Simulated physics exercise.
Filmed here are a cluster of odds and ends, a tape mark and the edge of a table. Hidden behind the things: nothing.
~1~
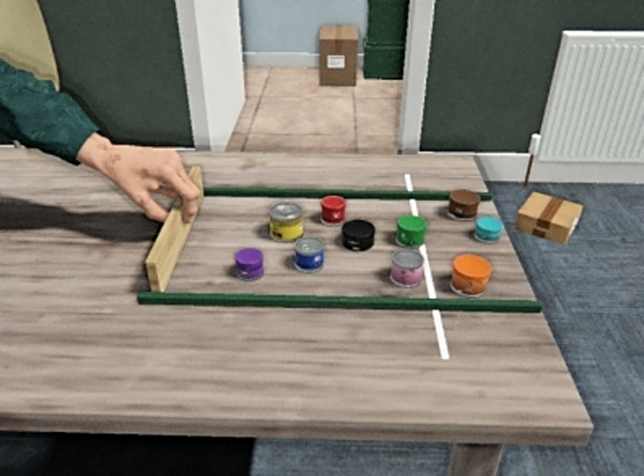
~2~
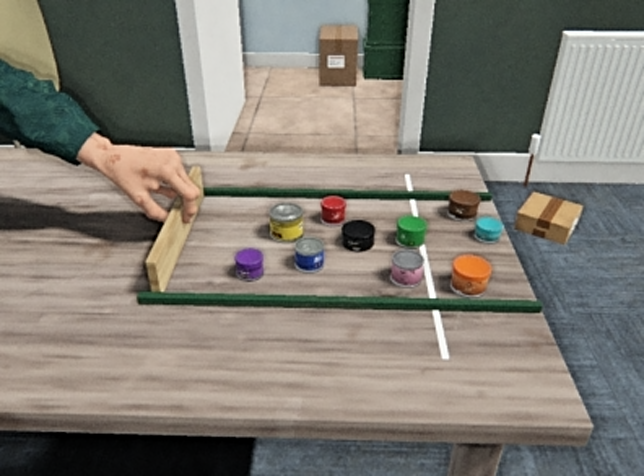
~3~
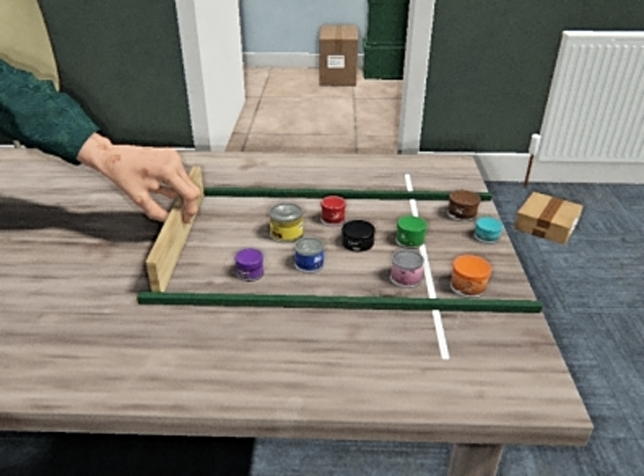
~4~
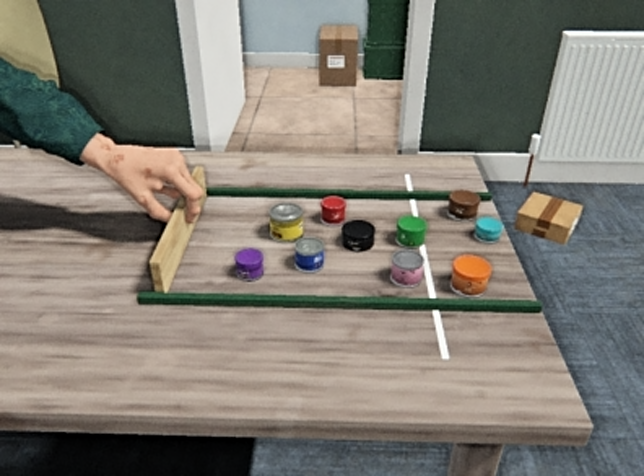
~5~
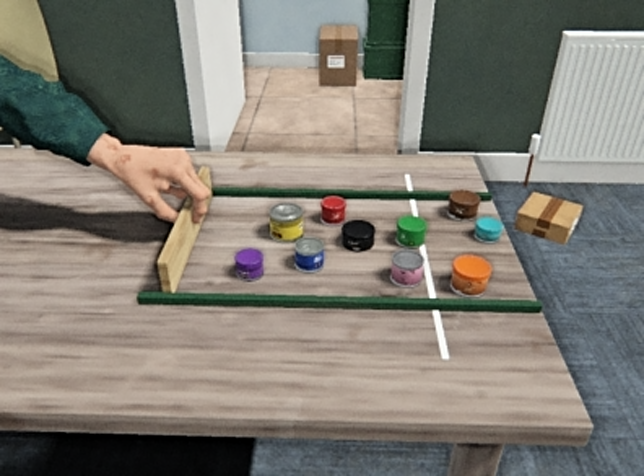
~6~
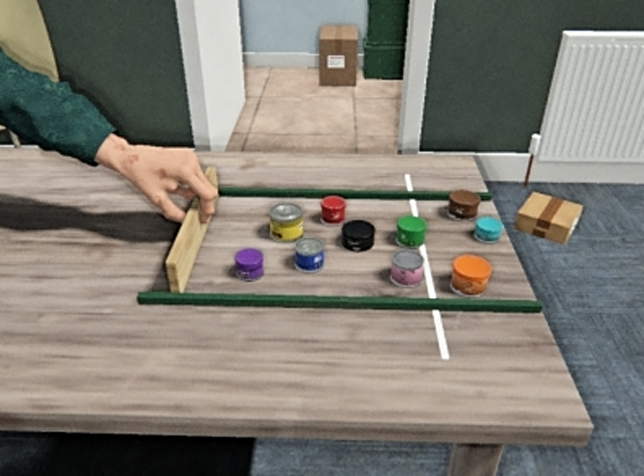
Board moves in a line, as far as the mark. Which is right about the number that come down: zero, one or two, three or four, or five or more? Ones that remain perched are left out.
The right one is zero.
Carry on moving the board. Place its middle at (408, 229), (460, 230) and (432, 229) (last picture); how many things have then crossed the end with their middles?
In order: 0, 1, 0.
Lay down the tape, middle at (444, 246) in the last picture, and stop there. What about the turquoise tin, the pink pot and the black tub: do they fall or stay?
The turquoise tin is no longer there; as for the pink pot, it is still there; and the black tub is still there.
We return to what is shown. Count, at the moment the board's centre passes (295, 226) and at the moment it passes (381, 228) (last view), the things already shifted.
At that stage 3; at the next, 7.
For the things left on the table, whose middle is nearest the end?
Turquoise tin ends nearest.
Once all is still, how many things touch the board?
Looks like 4 of them, all told.
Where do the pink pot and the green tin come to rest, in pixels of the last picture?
In the last picture the pink pot sits at (472, 268) while the green tin sits at (468, 227).
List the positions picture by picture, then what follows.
The first picture shows turquoise tin (488, 230); brown tin (464, 205); orange tin (470, 276); board (179, 224); tape (422, 245).
The second picture shows brown tin (463, 206); pink pot (407, 268).
The third picture shows orange tin (470, 276); yellow tin (286, 223).
The fourth picture shows turquoise tin (488, 230); purple pot (250, 265).
The fifth picture shows brown tin (463, 206); blue tin (310, 255).
The sixth picture shows turquoise tin (488, 230); brown tin (463, 206); orange tin (470, 276); board (196, 225); tape (422, 245).
Soon after, none off yet; turquoise tin at rest near (488, 230); brown tin at rest near (463, 206); orange tin at rest near (470, 276).
At rest, the number that fall off is zero.
